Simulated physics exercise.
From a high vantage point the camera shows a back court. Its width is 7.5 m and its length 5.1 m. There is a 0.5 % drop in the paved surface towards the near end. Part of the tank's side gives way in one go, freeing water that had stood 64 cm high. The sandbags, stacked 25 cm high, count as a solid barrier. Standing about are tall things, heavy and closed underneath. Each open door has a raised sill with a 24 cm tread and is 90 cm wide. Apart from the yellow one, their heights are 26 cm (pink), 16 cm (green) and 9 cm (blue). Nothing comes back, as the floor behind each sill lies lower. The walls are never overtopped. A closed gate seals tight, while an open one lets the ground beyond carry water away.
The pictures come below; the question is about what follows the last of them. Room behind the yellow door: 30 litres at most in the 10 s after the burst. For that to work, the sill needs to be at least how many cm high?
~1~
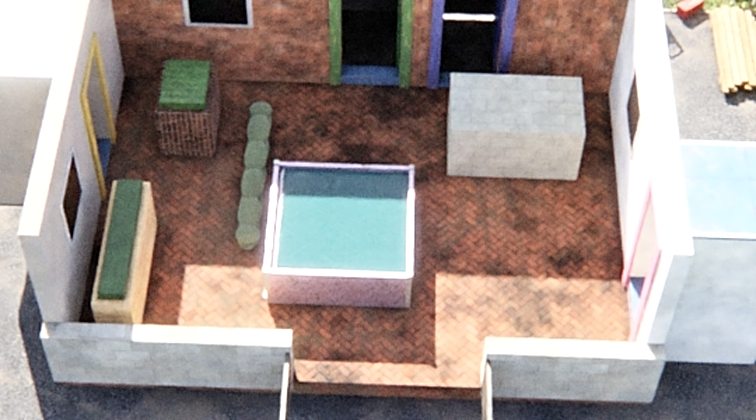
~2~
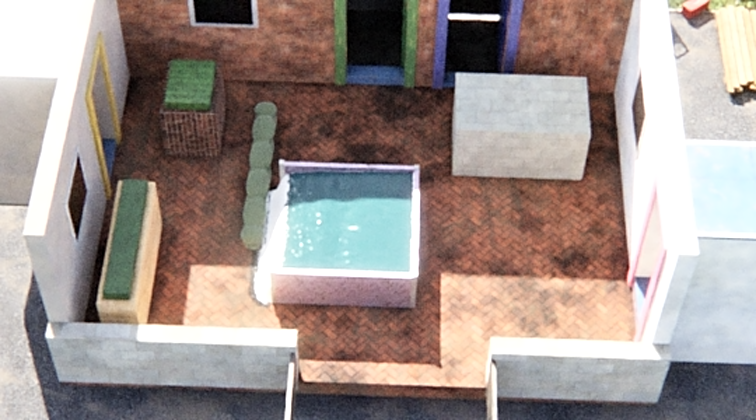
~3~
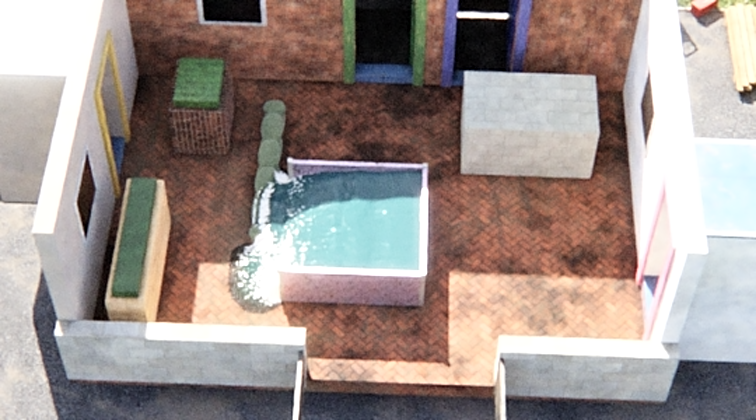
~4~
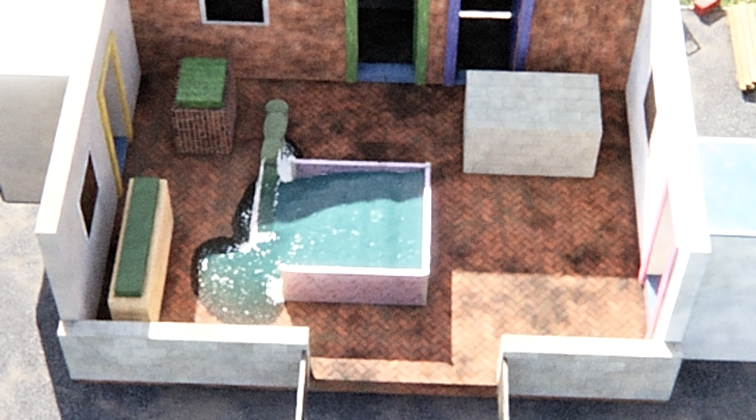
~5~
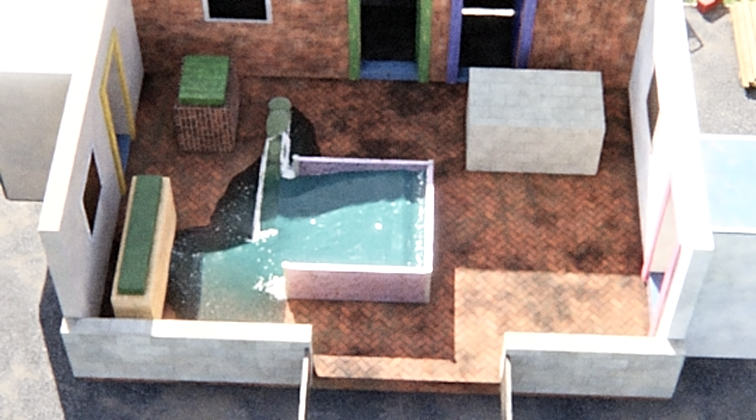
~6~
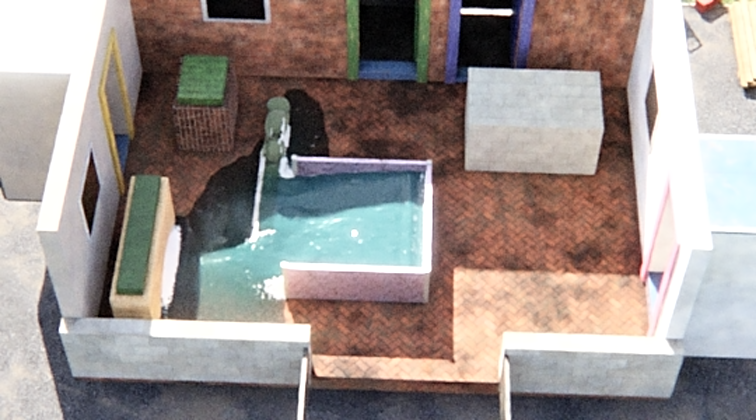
At least about 11.5 cm high.
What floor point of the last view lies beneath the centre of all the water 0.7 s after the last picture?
I'd put it close to (296, 247).
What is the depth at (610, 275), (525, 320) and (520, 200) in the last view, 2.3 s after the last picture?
Depth: About 0, 0, 0 cm.
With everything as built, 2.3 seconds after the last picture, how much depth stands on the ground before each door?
In cm - yellow: 11, pink: 0, green: 6, blue: 3.
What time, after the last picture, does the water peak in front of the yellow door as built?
Roughly 1.0 s.
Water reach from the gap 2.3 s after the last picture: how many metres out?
It gets close to 4.6 metres out.
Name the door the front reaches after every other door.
The answer is the pink door.
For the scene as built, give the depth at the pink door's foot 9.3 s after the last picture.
7.0 cm.
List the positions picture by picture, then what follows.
In the first frame, the tank at (341, 221) is whole and still, 64 cm deep; the yellow door at (98, 122) is dry.
In the second frame, the gap is at (280, 236), the front 0.3 m out at (256, 296); the back of the tank holds 64 cm.
In the third frame, the gap is at (289, 236), the front 0.7 m out at (235, 286); the back of the tank holds 64 cm.
In the fourth frame, the front is at (197, 269), 1.3 m from the gap at (292, 236); 2.4 m2 of floor is wet, 62 cm left at the back.
In the fifth frame, the front is at (166, 291), 1.7 m from the gap at (295, 234); 3.9 m2 of floor is wet, 55 cm left at the back.
In the sixth frame, the front is at (293, 93), 1.9 m from the gap at (293, 233); 4.9 m2 of floor is wet, 55 cm left at the back; 1.4 m in a straight line remain to the yellow door at (117, 118).
Then, 0.7 s after the last picture water covers 30 % of the floor, deepest (44 cm) near (281, 218); 4 cm at the yellow door, 0 litres in over its 12 cm sill.
Then, 2.3 s after the last picture water covers 50 % of the floor, deepest (28 cm) near (93, 352); 11 cm at the yellow door, 13 litres in over its 12 cm sill.
Then, 9.3 s after the last picture water covers 95 % of the floor, deepest (12 cm) near (200, 356); 8 cm at the yellow door, 24 litres in over its 12 cm sill.
At the yellow door as built, the water peaked near 17 cm, 1.1 s after the last picture.
Run again over the same 10 s with other heights there, 48 litres in over 10 cm, 14 litres over 13.5 cm. The limit of 30 litres is kept from about 11.5 cm up.
